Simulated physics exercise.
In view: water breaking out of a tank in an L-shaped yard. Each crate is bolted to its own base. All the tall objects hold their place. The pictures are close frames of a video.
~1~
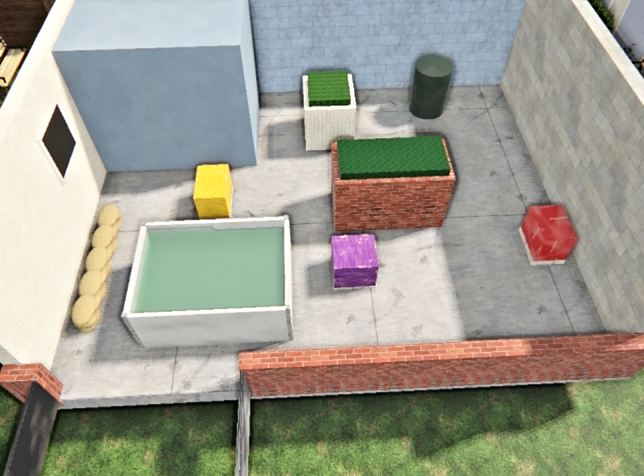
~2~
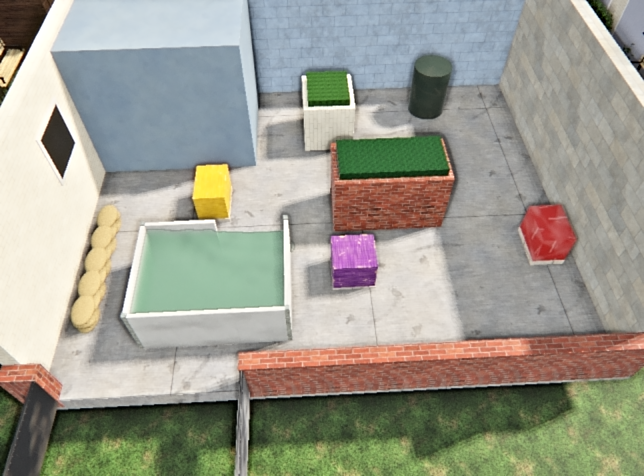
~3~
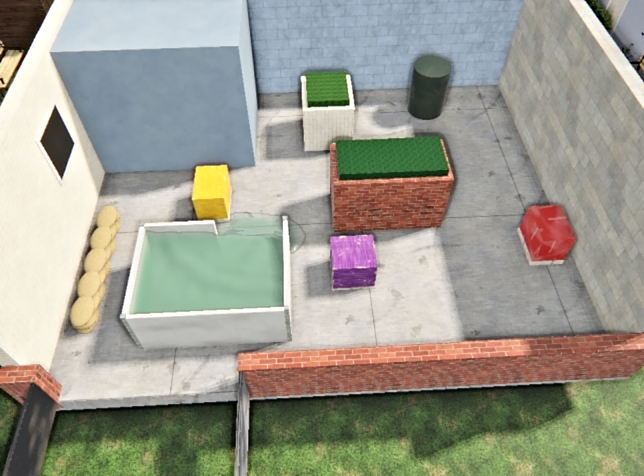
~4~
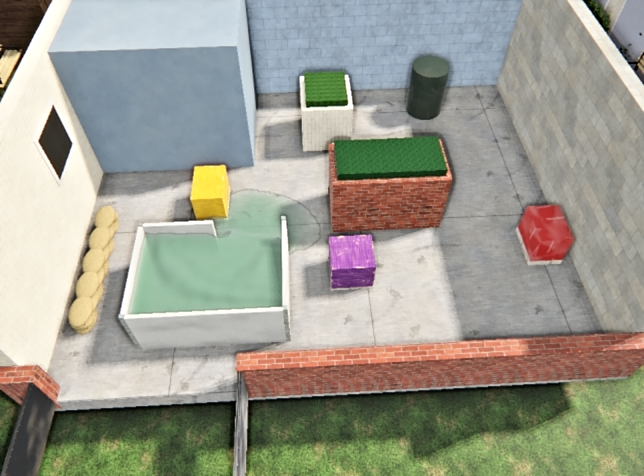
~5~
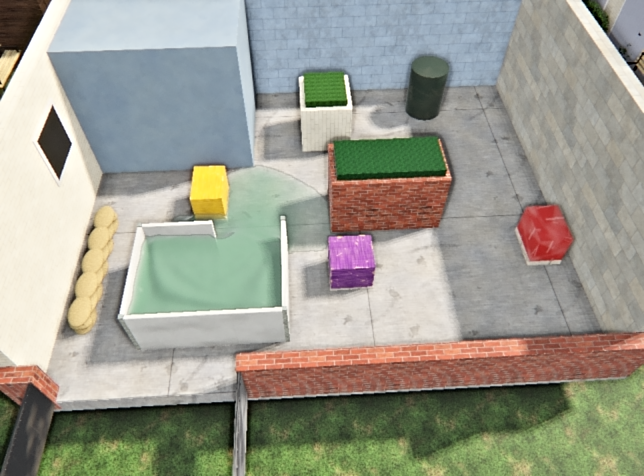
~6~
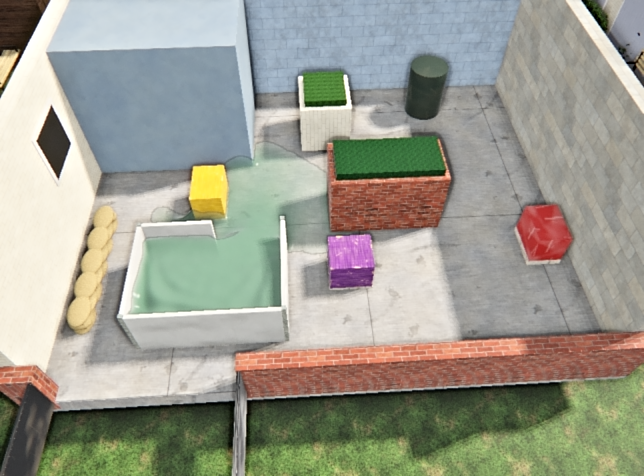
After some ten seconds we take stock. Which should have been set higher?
One by one: The yellow crate gets wet; the purple crate gets wet; the red crate gets wet.
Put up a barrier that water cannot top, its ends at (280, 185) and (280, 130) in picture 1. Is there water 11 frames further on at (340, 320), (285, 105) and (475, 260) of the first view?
In turn: Free of water, awash, free of water.
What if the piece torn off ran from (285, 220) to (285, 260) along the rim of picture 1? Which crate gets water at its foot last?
Last comes the one in yellow.
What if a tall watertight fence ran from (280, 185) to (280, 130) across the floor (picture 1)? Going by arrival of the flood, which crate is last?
That is the red crate.
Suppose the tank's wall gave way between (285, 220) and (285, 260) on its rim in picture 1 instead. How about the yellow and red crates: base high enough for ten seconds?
Yellow crate is spared, red crate is wetted.
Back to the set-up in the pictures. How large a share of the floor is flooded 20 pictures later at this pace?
Close to 60 %.
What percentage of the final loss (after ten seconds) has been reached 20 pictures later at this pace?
Roughly 0 per cent.
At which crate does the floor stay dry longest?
The red-painted one.
A moment on, water covers 25 % of the floor; the yellow crate water round its plinth, the purple crate water round its plinth, the red crate not reached.
Next, water covers 40 % of the floor; the yellow crate water round its plinth, the purple crate water round its plinth, the red crate not reached.
Then, water covers 60 % of the floor; the yellow crate water round its plinth, the purple crate water round its plinth, the red crate water round its plinth.
Later, water covers 75 % of the floor; the yellow crate water round its plinth, the purple crate water round its plinth, the red crate water round its plinth.
In the end, water covers 95 % of the floor; the yellow crate was topped, the purple crate was topped, the red crate was topped.
